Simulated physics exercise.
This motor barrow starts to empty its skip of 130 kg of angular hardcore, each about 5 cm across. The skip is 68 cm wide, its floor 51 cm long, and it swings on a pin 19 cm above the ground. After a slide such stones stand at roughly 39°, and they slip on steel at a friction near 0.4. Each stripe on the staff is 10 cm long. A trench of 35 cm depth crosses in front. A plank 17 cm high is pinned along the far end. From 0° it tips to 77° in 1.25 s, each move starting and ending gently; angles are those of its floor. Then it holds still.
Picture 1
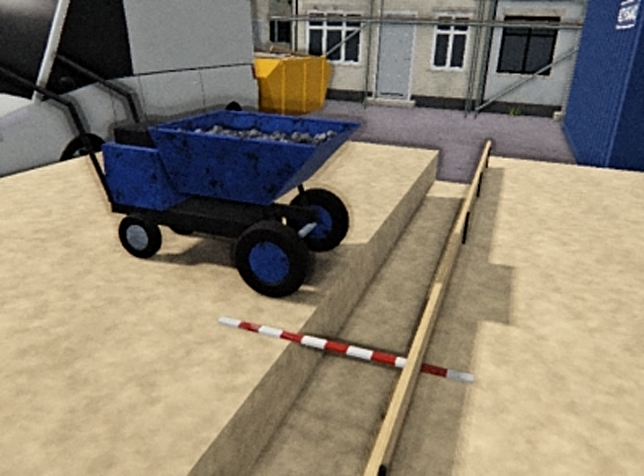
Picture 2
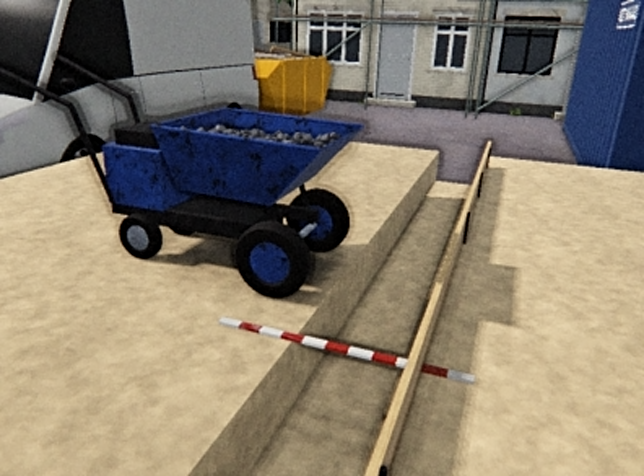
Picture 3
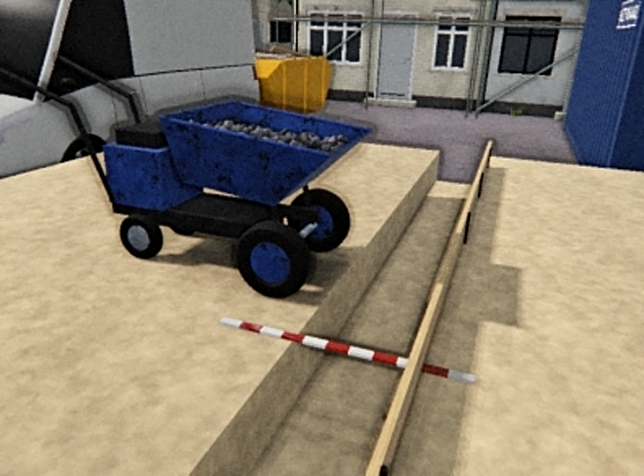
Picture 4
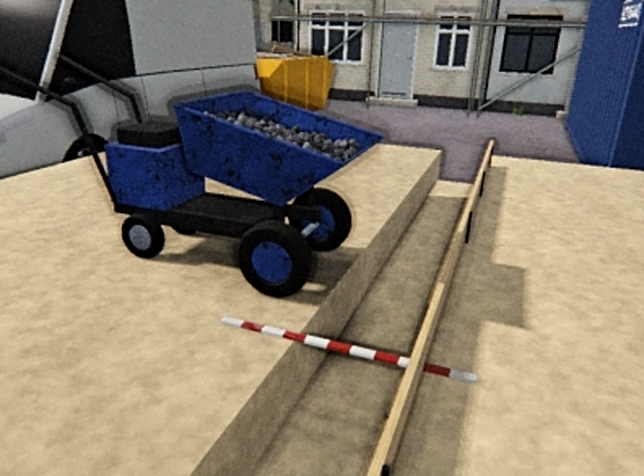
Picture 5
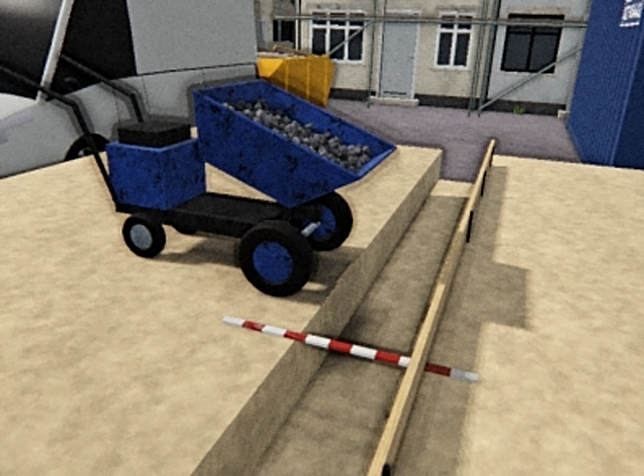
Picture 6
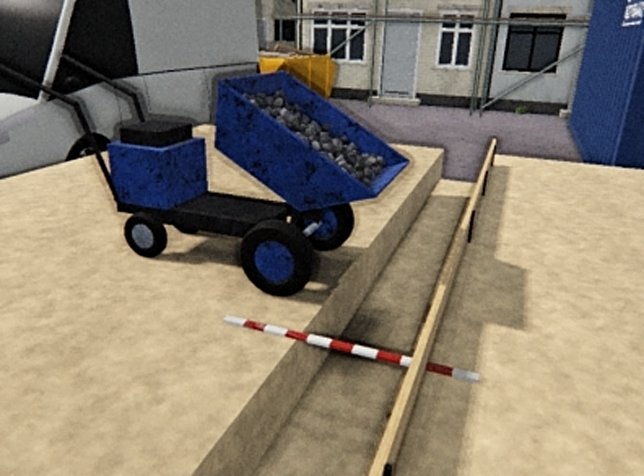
Building site, a blue motor barrow standing still beside a trench, its stone-filled skip tilting steadily forward to the right.
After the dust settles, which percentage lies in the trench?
About 89 per cent.
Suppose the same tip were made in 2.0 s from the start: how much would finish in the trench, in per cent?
Then about 90 per cent.
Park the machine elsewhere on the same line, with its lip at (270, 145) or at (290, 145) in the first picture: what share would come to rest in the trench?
Near 100 per cent from the first place, 100 from the second.
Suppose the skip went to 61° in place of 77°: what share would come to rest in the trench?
It would be near 35 per cent.
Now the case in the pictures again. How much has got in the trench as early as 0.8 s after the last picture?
Some 25 per cent.
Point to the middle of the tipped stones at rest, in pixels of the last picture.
Near (413, 338).
Then, 0.4 s after the last picture the floor is at 65°, 100 % in the skip; the foremost stones are at (412, 251).
Then, 0.8 s after the last picture the floor is at 77°, 69 % in the skip, 27 % in the trench, 4 % past the trench; the foremost stones are at (495, 311).
Then, 1.2 s after the last picture the floor is at 77°, 46 % in the skip, 44 % in the trench, 10 % past the trench; the foremost stones are at (562, 326).
Then, 3.1 s after the last picture the floor is at 77°, 0 % in the skip, 89 % in the trench, 11 % past the trench; the foremost stones are at (573, 340).
